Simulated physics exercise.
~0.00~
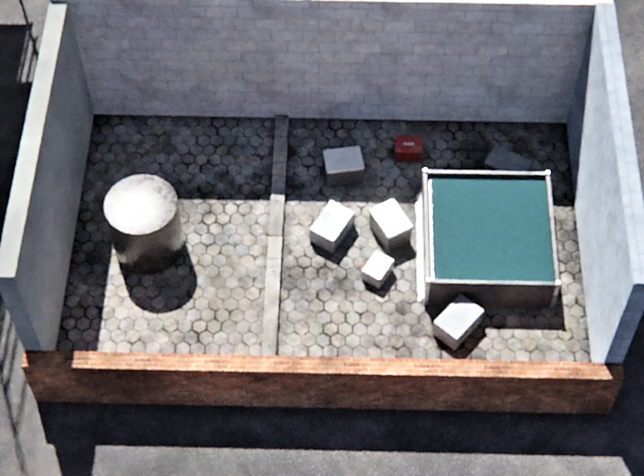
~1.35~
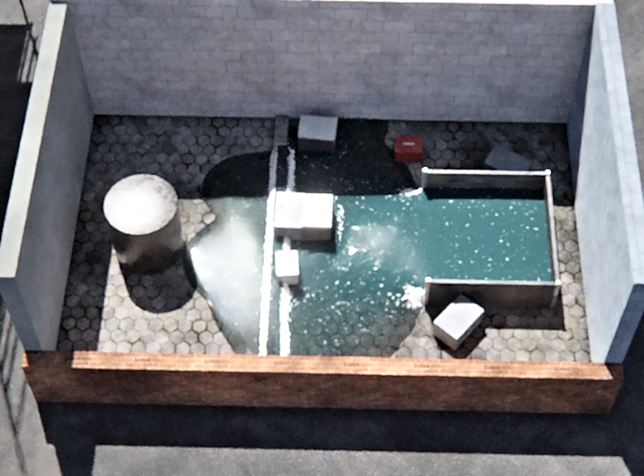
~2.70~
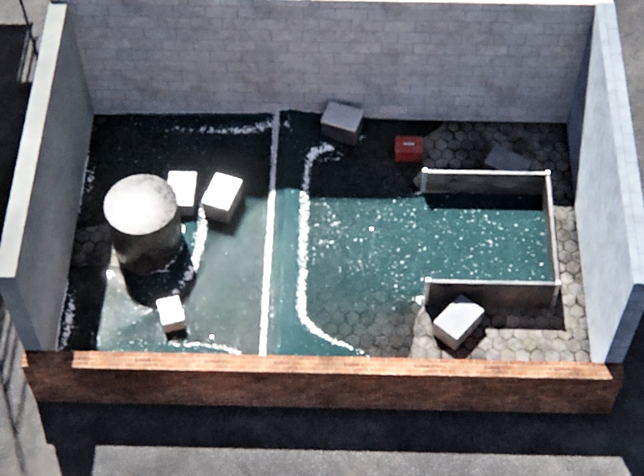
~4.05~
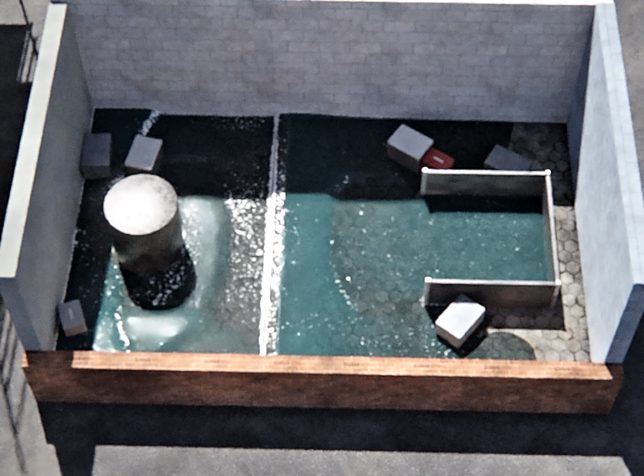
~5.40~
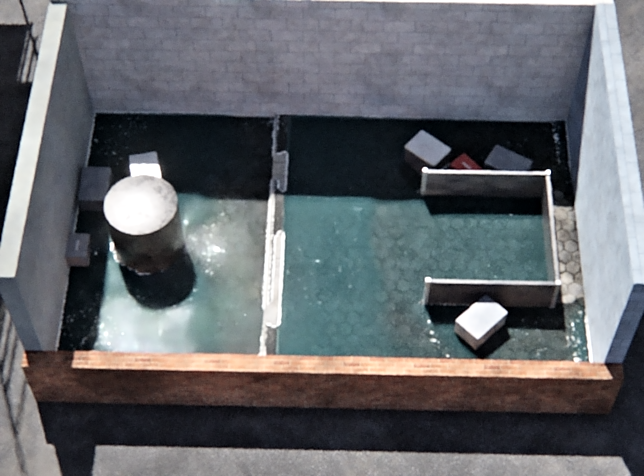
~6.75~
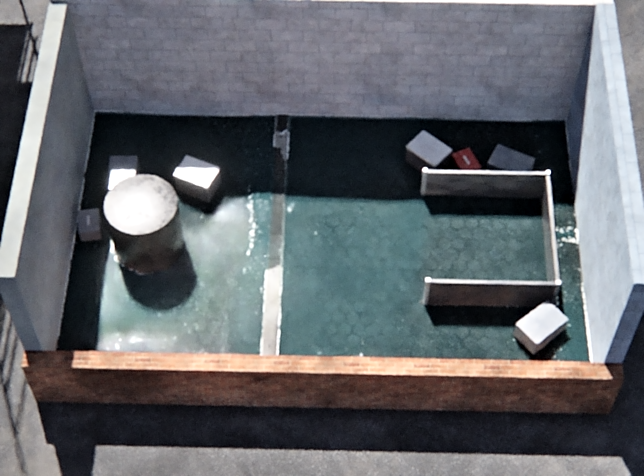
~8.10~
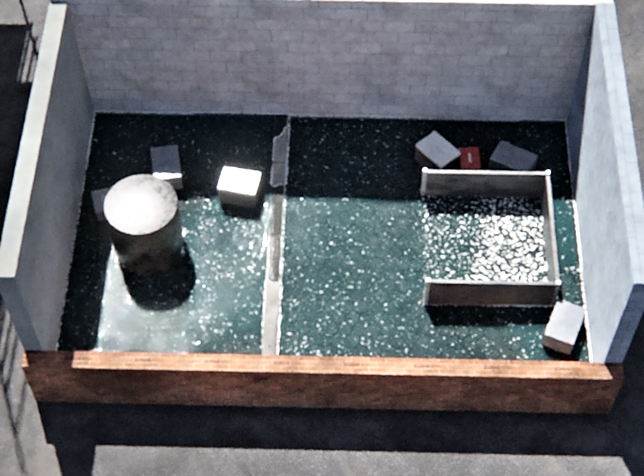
In a walled yard with a flat paved floor, pale boxes, a red tote and a round pillar-like drum stand near an open-topped tank of green water. The tank's left side gives way, and water bursts leftward over the low kerb, carrying three pale boxes with it. They sweep past the drum towards the far left, while a grey box by the back wall swings left, then drifts right beside the red tote. Water spreads across the floor, and the box below the tank slides right. Finally, the yard lies flooded, with the red tote still right of the kerb.
